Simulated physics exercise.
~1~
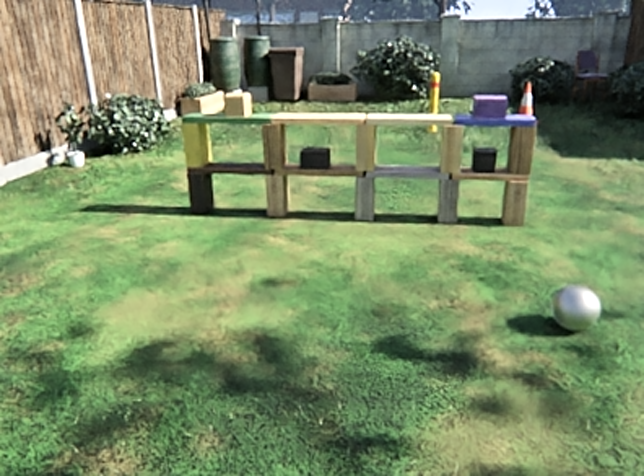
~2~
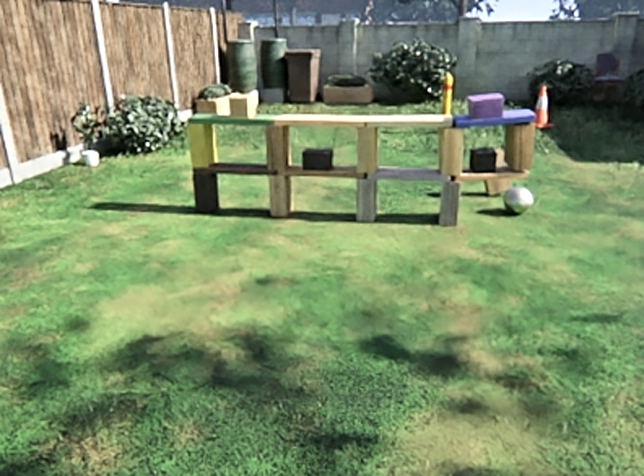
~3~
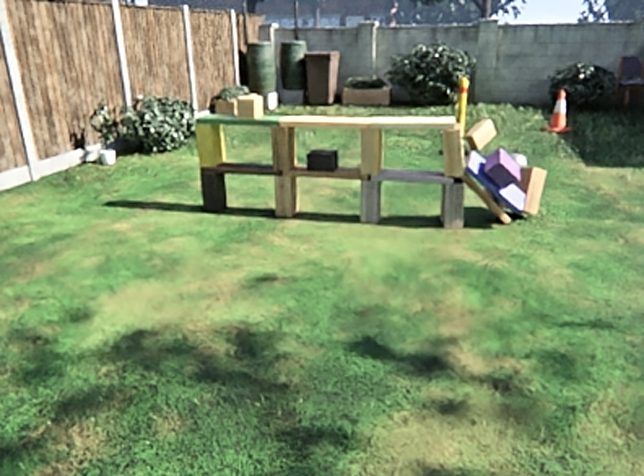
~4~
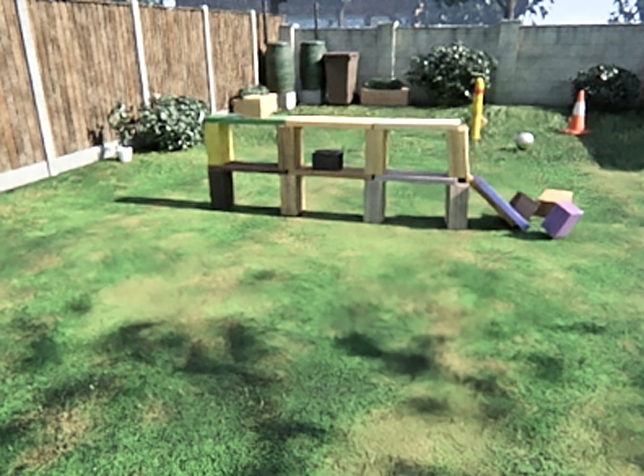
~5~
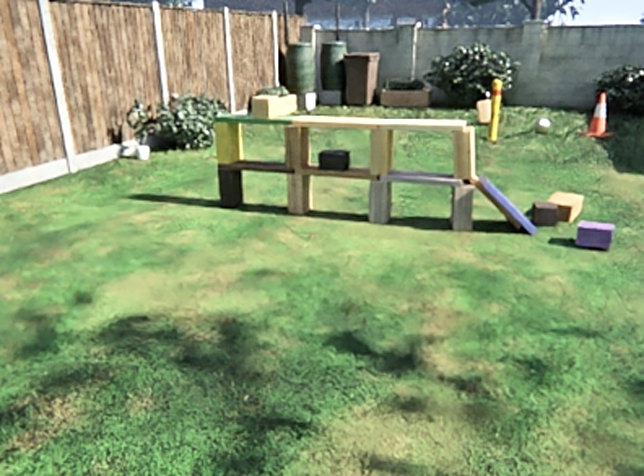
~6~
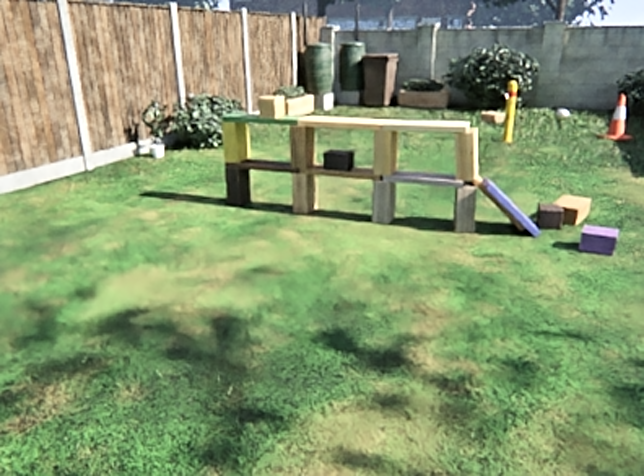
At the start, a silvery ball rolls over a sunlit lawn from the right toward a two-storey structure of wooden posts and planks. It reaches the right end and knocks the lower corner post out of place. The blue plank on top tips down, and the purple block slides off with it as the posts there give way. The ball carries on behind toward the back wall, while the purple block tumbles rightward across the grass. Finally, the blue plank leans against the structure, loose pieces lie beside it, and the rest, including the green plank, still stands.
